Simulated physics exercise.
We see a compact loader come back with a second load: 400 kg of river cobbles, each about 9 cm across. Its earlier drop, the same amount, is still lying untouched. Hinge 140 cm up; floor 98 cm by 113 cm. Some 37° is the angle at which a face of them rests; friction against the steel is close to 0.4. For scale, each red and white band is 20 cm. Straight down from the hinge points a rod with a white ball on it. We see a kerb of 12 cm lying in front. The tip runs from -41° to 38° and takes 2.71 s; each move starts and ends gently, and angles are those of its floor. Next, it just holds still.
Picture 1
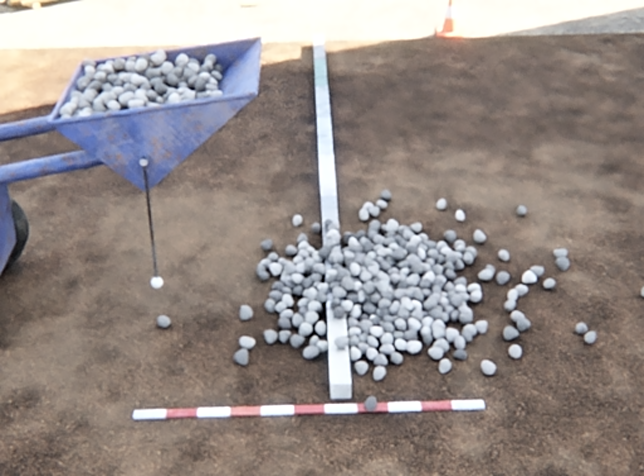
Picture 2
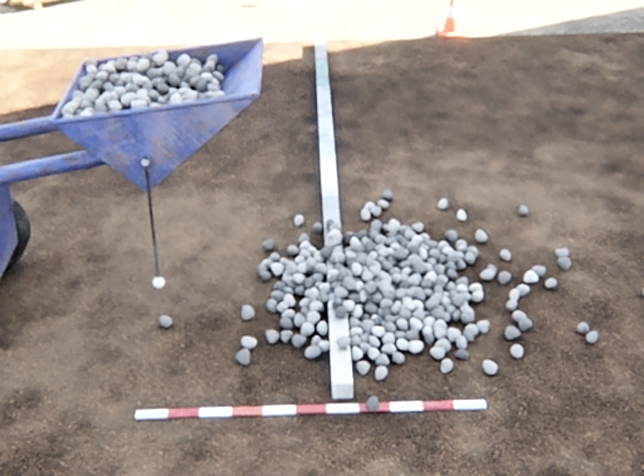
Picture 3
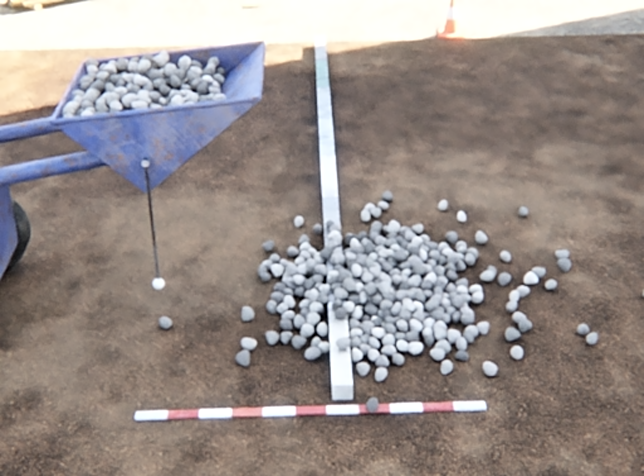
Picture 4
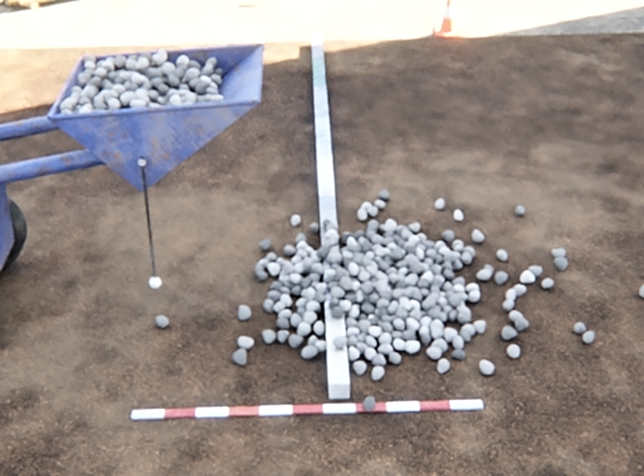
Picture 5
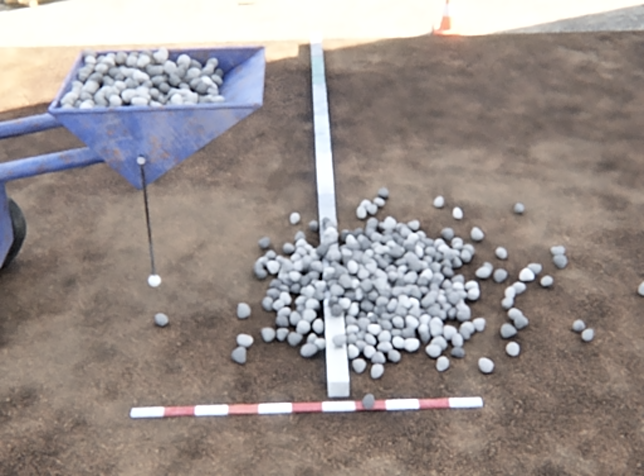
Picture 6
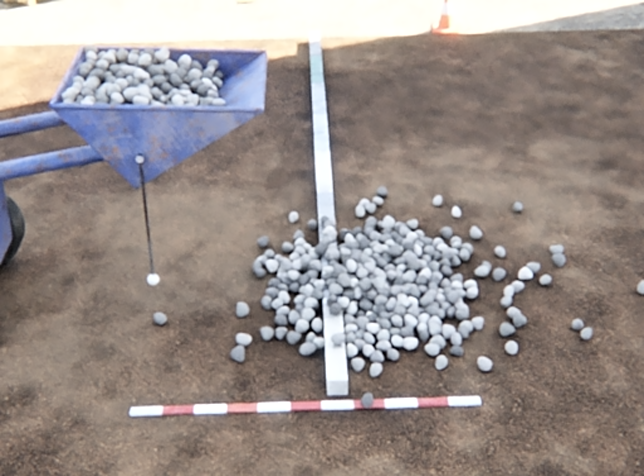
Blue bucket of grey stones tilting slightly, its right edge dipping, beside a loose heap of stones lying across a pale kerb.
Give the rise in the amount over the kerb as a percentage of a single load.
17 %.
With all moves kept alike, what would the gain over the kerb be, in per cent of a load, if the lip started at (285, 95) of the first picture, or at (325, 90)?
Roughly 45 per cent, then 85 per cent.
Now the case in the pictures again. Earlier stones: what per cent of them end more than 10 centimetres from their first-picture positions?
Estimate: 5 %, roughly.
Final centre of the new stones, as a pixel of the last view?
I'd point to about (298, 273).
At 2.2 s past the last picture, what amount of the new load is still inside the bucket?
It still holds about 10 per cent.
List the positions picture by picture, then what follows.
In the first picture, lip at (256, 94), floor tilted -41°, highest stones at (154, 66). The earlier load is highest near (352, 266), 22 cm above ground level, 22 % on this side of the kerb, 78 % over the kerb.
In the second picture, the bucket is at -41°, its lip at (258, 95); the top of the load is at (155, 66).
In the third picture, lip at (260, 98), floor tilted -39°, highest stones at (149, 66).
In the fourth picture, lip at (259, 101), floor tilted -37°, highest stones at (141, 61).
In the fifth picture, the bucket is at -34°, its lip at (261, 105); the top of the load is at (133, 60).
In the sixth picture, the bucket is at -31°, its lip at (263, 110); the top of the load is at (111, 61).
Then, 1.4 s after the last picture the floor is at 26°; in per cent of one load, 93 in the bucket, 29 on this side of the kerb, 78 over the kerb; the foremost stones are at (595, 281).
Then, 2.2 s after the last picture the floor is at 38°; in per cent of one load, 10 in the bucket, 103 on this side of the kerb, 87 over the kerb; the foremost stones are at (595, 281).
Then, 2.6 s after the last picture the floor is at 38°; in per cent of one load, 0 in the bucket, 106 on this side of the kerb, 94 over the kerb; the foremost stones are at (595, 281).
Then, 5.2 s after the last picture the floor is at 38°; in per cent of one load, 0 in the bucket, 105 on this side of the kerb, 95 over the kerb; the foremost stones are at (595, 281). Net gain over the kerb, 17.
